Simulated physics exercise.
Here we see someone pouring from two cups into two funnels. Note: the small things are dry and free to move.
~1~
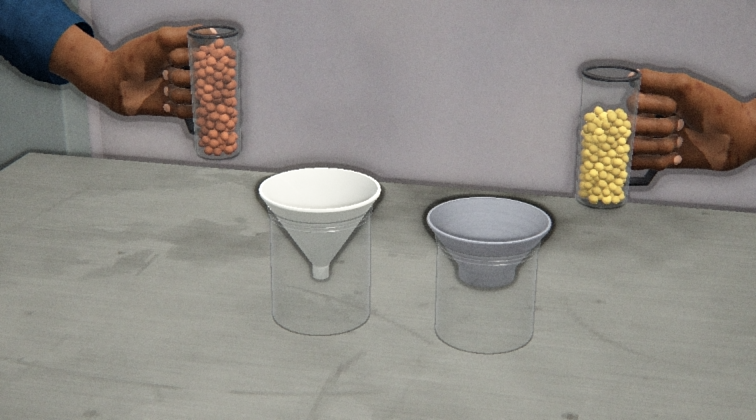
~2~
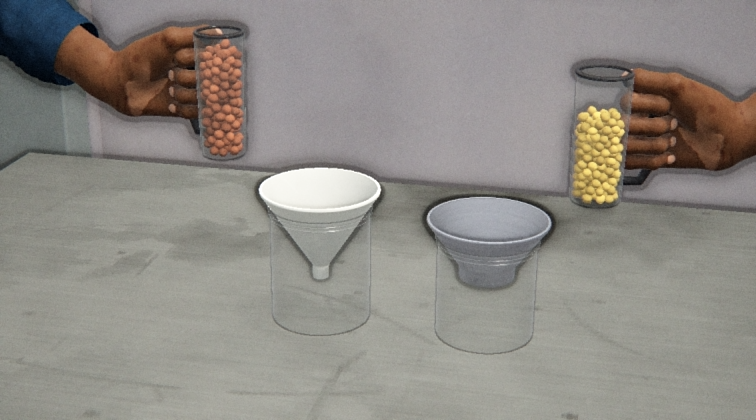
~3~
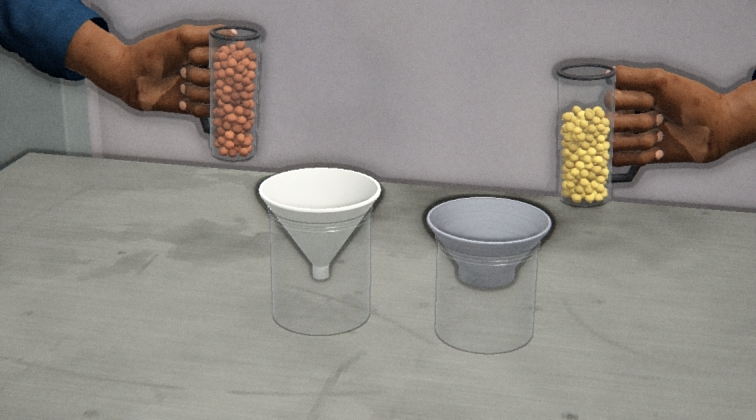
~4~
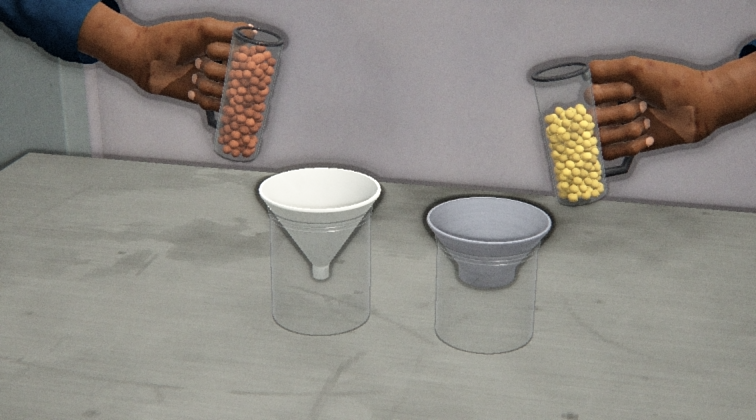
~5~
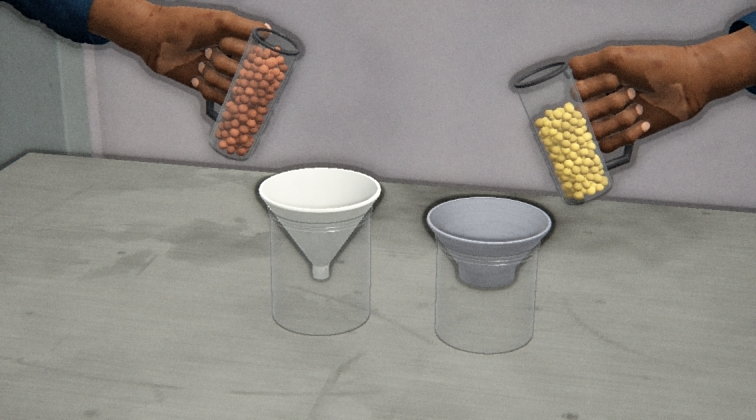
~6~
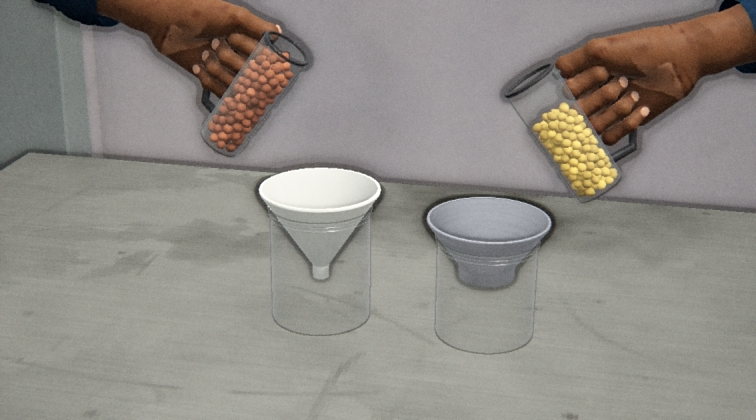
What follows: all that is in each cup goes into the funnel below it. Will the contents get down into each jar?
Result: Left funnel: The outlet will get obstructed; right: The outlet will stay unobstructed.
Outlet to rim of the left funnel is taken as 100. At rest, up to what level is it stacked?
Around 90 per cent.
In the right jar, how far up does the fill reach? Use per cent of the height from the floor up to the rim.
My estimate: Some 25 in a hundred.
Then, 0.32 s later than the last frame, left, every one still in the cup; right, every one still in the cup.
Then, 0.65 s later than the last frame, left, every one still in the cup; right, every one still in the cup.
Then, 1.05 s later than the last frame, left, roughly half still in the cup, roughly a third in or over the funnel, just a few down in the jar; right, roughly half still in the cup, roughly a third in or over the funnel, about a tenth down in the jar.
When it is over, left, almost all stuck in the funnel, just a few down in the jar; right, every one down in the jar.
